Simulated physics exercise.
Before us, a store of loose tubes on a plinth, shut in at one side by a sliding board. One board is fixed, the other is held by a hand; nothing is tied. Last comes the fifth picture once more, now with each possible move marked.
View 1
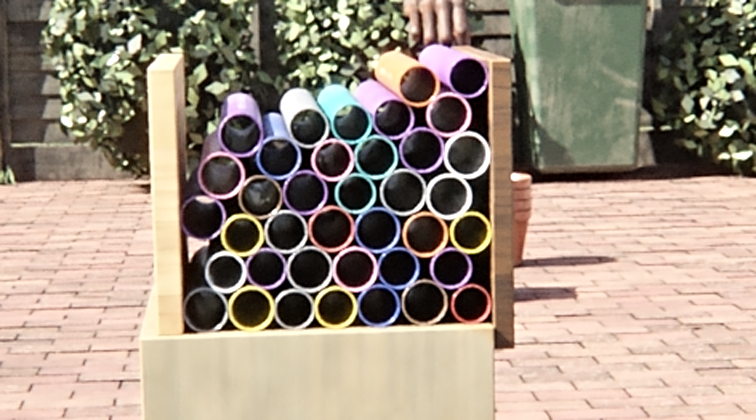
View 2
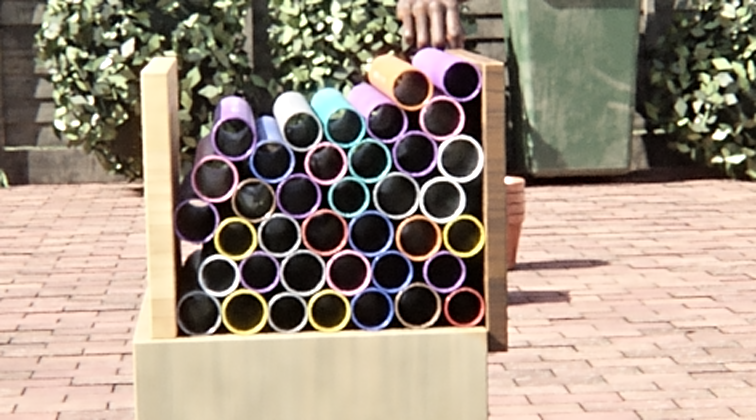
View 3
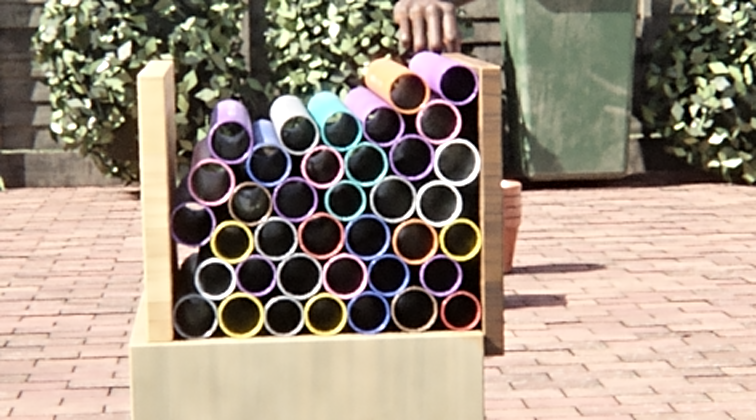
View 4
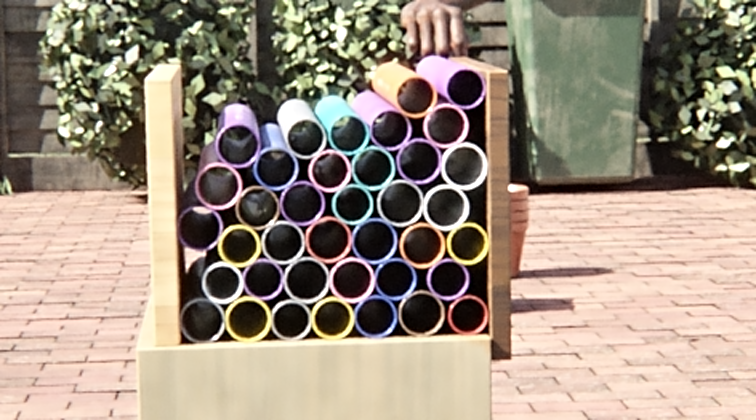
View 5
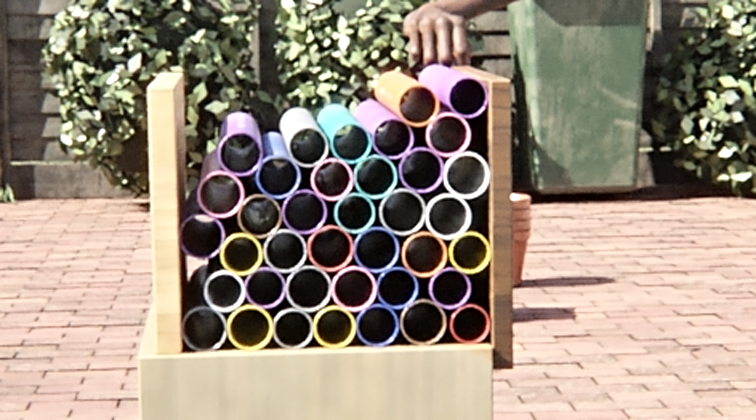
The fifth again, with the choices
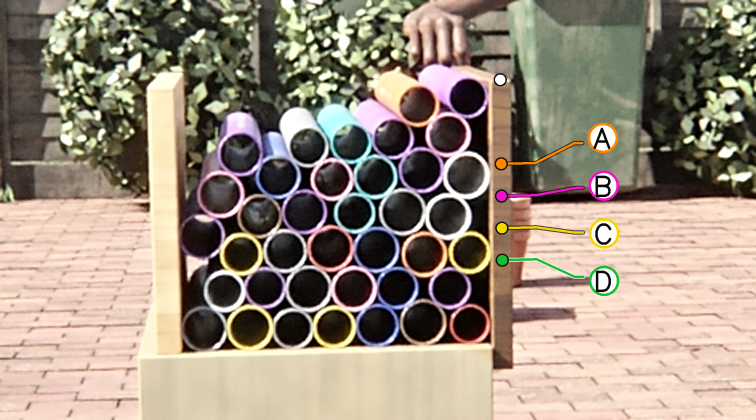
On a sunlit brick-paved yard, seen from the front, a pale wooden box stands before leafy shrubs, a dark fence and a green bin. Open-ended tubes rimmed in purple, yellow, teal, blue, white and orange lie stacked between two upright boards, with a hand at the top right. The stack stays still as the camera wavers left and right and tilts slightly up, showing more of the arm.
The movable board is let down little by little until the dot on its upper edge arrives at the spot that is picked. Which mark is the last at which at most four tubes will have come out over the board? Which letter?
Mark D is as low as it can go.
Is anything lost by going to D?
Yes.
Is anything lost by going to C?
At C: Yes.
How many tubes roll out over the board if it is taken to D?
At D the number is four.
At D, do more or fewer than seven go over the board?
Fewer than seven.
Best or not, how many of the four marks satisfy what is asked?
The number is four.
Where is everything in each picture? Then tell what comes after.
In the first picture, a grey tube (206, 309); a brown tube (424, 302); a pink tube (355, 269).
In the second picture, a pink tube (349, 272); a white tube (219, 276).
In the third picture, a white tube (457, 163); a purple tube (412, 158).
In the fourth picture, a purple tube (391, 130); a grey tube (306, 138).
In the fifth picture, side board (476, 203); a grey tube (204, 328); a brown tube (423, 322).
On the copy, A at (501, 164); B at (501, 196); C at (502, 228); D at (502, 260); the white dot at (500, 80).
On D. First, top of the board (490, 160).
Then, top of the board (491, 250).
Finally, top of the board (491, 259), four out over the board.
By contrast, A none out over the board; B one out over the board; C four out over the board.
